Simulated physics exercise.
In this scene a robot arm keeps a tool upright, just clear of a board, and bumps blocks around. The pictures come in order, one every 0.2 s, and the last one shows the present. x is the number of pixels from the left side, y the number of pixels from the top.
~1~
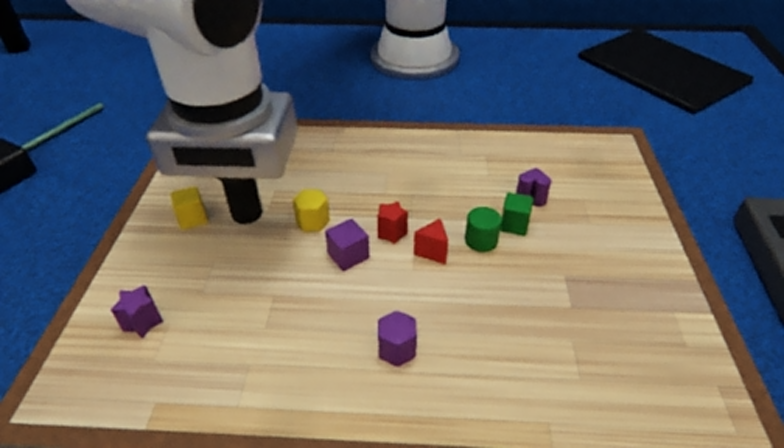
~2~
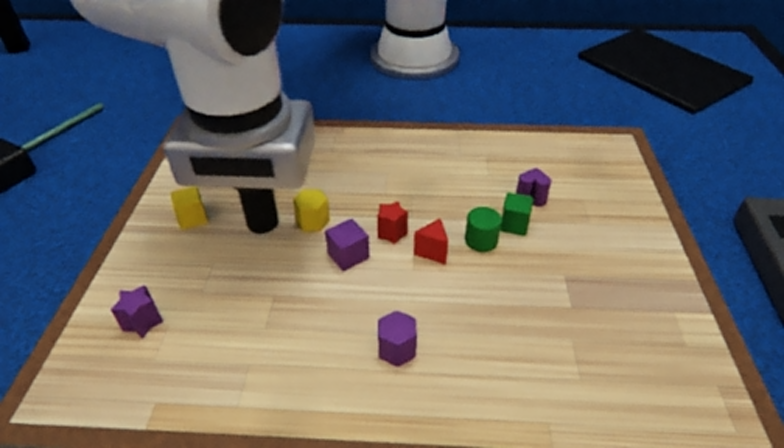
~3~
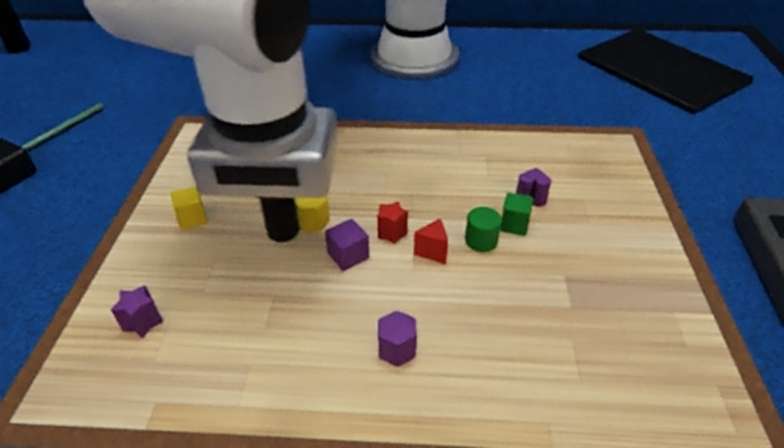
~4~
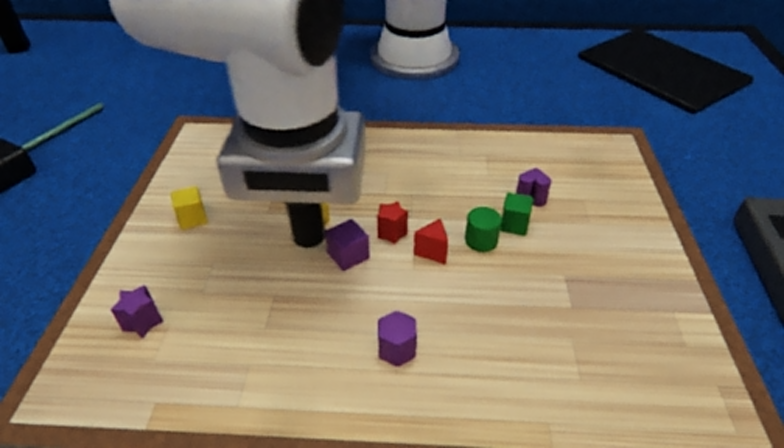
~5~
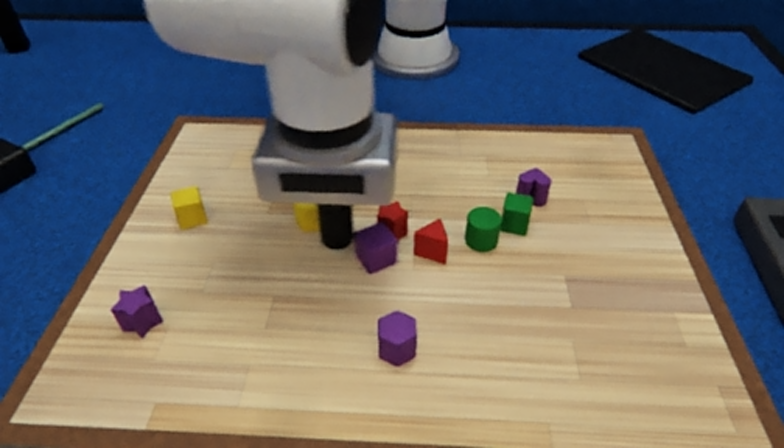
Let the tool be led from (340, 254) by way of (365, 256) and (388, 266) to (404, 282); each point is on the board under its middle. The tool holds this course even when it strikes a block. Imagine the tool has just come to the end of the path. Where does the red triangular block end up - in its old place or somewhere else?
The block in question is displaced by the end.
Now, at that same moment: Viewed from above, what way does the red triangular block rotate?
Viewed from overhead, the red triangular block winds up turned anticlockwise.
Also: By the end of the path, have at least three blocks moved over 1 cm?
Going by the path, no.
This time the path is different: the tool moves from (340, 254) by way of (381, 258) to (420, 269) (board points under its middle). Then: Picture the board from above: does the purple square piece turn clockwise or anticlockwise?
Verdict: Clockwise.
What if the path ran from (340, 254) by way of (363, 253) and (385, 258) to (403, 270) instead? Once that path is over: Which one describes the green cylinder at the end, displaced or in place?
By the last moment of the path, the green cylinder has stayed put.
What follows on the original path. Halfway along, tool at (378, 244); purple square piece at (415, 244); red triangular block at (447, 229), turned 20° anticlockwise.
At the end, tool at (404, 266); purple square piece at (446, 257), turned 20° anticlockwise; red star in place; red triangular block at (457, 230), turned 55° anticlockwise.
